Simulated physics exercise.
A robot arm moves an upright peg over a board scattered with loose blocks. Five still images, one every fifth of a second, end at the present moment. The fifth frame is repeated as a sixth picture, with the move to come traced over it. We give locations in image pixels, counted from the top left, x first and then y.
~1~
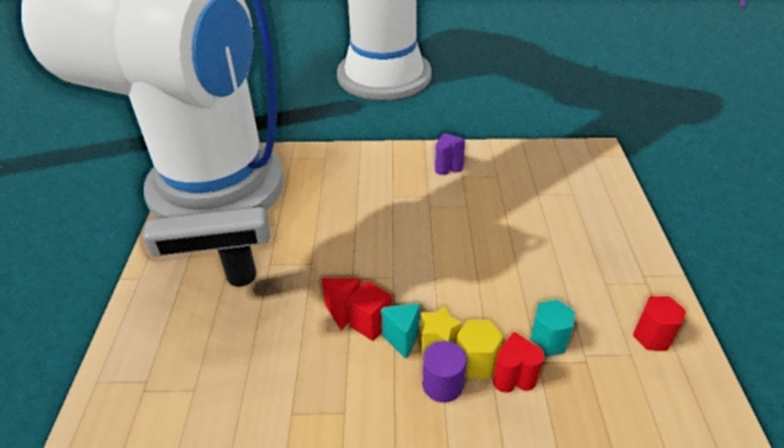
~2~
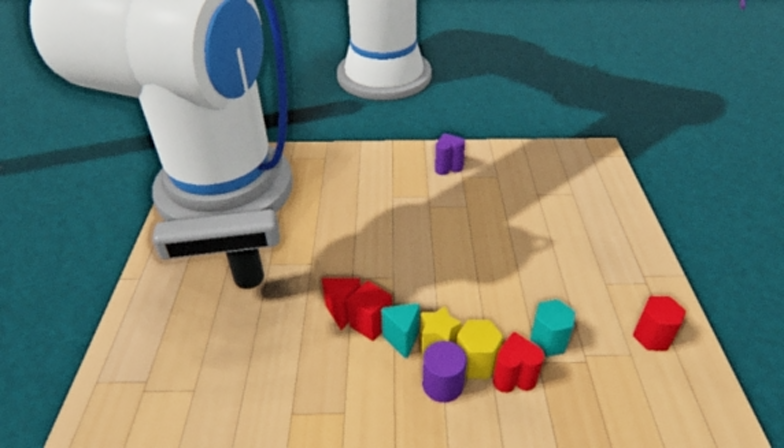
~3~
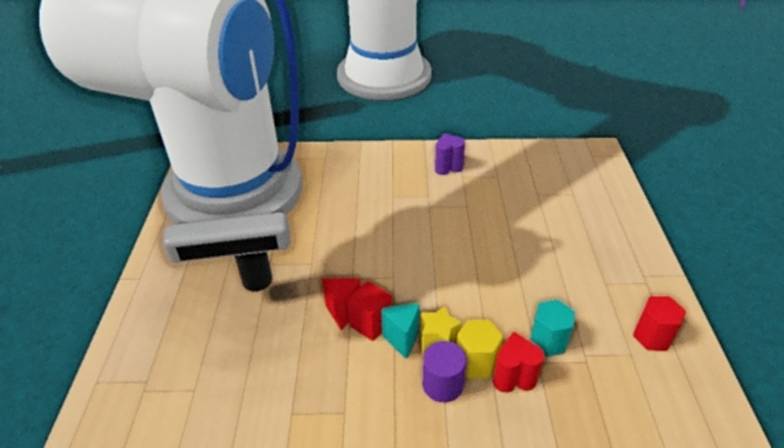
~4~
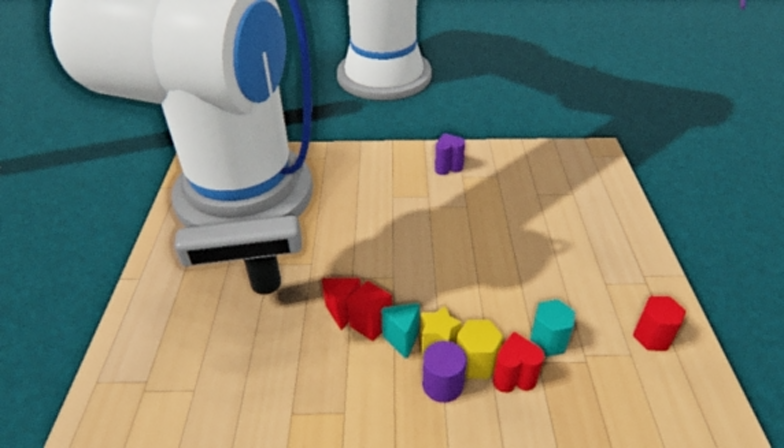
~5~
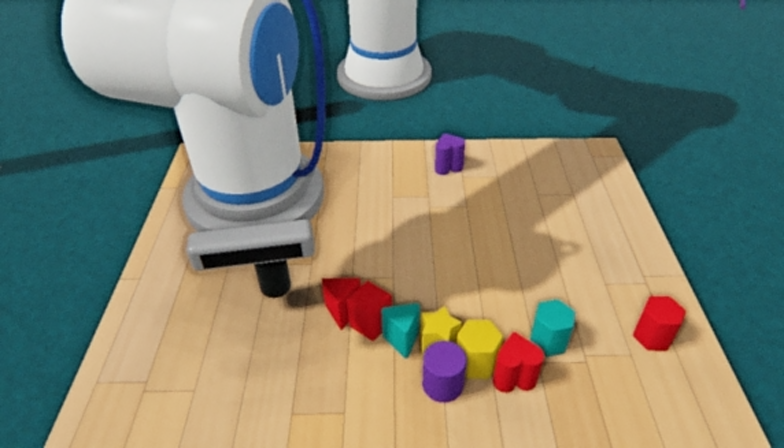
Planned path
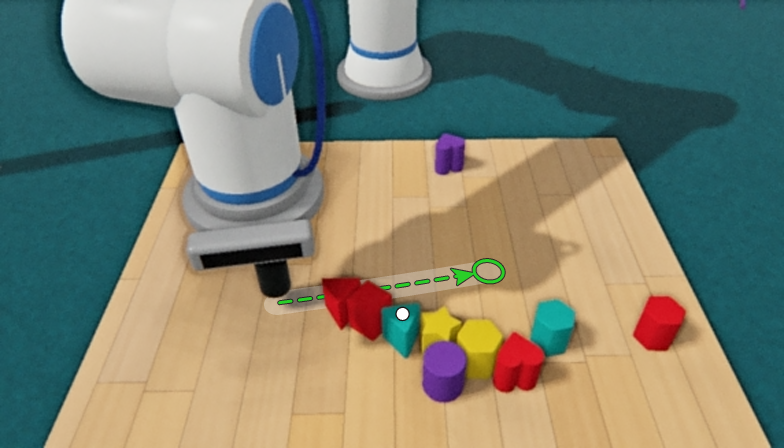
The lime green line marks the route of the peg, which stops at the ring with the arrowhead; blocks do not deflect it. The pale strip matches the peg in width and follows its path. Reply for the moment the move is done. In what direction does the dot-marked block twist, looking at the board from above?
The answer is counter-clockwise.
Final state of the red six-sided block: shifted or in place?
By the last moment of the path, the red six-sided block has stayed put.
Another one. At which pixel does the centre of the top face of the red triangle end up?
Final place: (396, 283).
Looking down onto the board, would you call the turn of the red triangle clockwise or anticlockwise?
Seen from above, its turn is clockwise.
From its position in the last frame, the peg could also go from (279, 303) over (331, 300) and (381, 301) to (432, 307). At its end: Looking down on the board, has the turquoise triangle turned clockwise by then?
That would be a no.
Drawn move, in a line from (279, 303) to (489, 271); the dot is on the turquoise triangle.
The first path, step by step. One third of the way, peg (352, 278); red triangle (368, 290), turned 35° clockwise; red four-sided block (386, 307), turned 25° clockwise; turquoise triangle (411, 324), turned 25° anticlockwise.
Two thirds of the way, peg (423, 267); red triangle (396, 283), turned 95° clockwise; red four-sided block (392, 311), turned 55° clockwise; turquoise triangle (412, 335), turned 20° anticlockwise.
At the end, peg (491, 256); red triangle (396, 283), turned 95° clockwise; red four-sided block (392, 311), turned 55° clockwise; turquoise triangle (412, 335), turned 20° anticlockwise; yellow star still; red six-sided block still.
